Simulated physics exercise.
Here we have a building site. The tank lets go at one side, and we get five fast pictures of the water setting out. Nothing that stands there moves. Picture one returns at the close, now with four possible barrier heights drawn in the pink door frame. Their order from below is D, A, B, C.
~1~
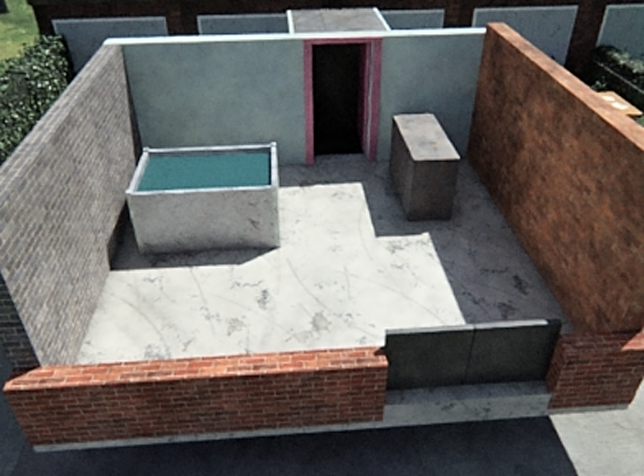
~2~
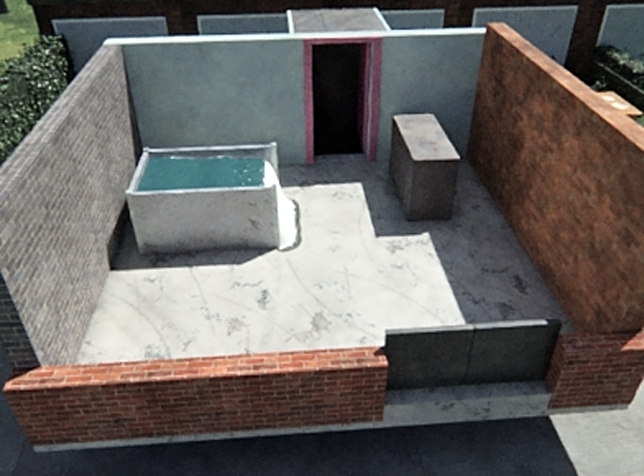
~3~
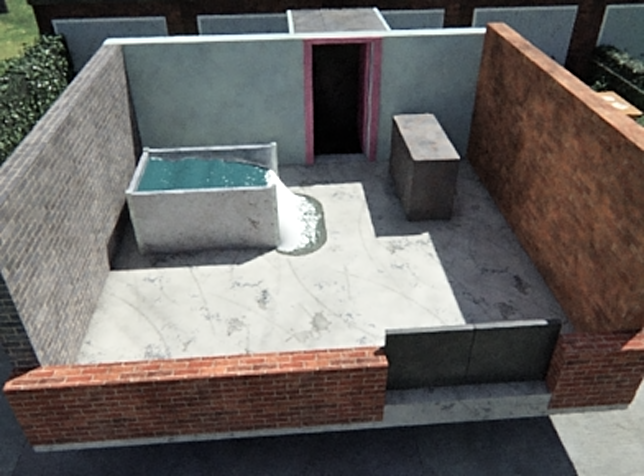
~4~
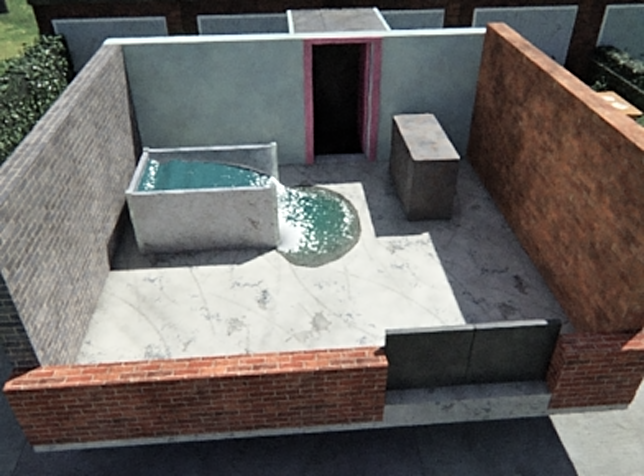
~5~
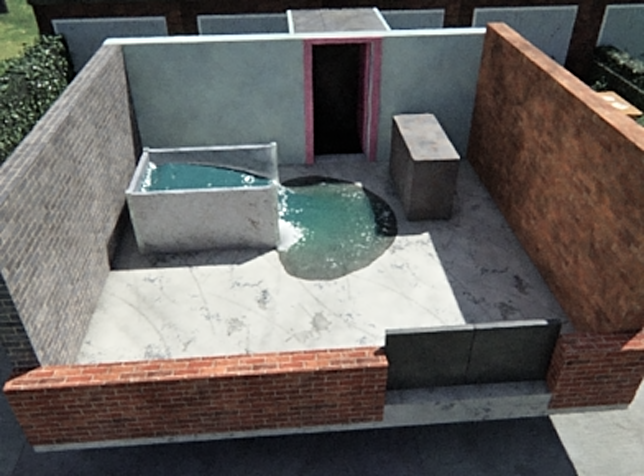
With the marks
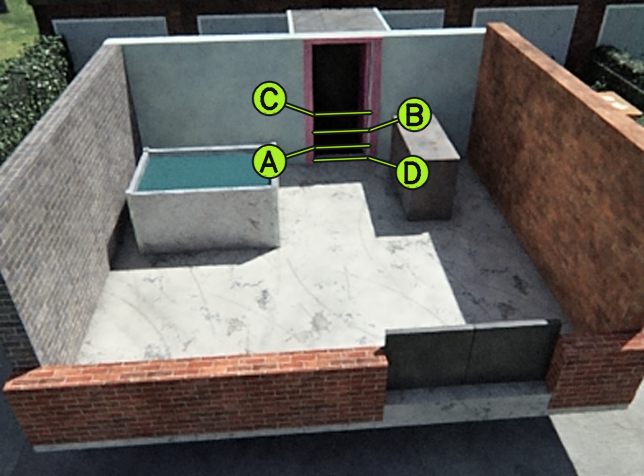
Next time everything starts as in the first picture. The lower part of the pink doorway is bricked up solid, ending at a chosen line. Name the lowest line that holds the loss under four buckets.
The answer is height A.
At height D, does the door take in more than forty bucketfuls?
No, less.
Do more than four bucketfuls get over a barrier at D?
Yes, that goes wrong.
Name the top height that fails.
The answer is D.
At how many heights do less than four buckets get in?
Three.
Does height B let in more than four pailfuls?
No, that is safe.
In lime, A at (341, 146); B at (341, 131); C at (342, 113); D at (341, 159); from the bottom up D, A, B, C.
With A, a bucket or two gets in.
With B, nothing gets over.
With C, nothing gets over.
With D, some 15 bucketfuls get in.
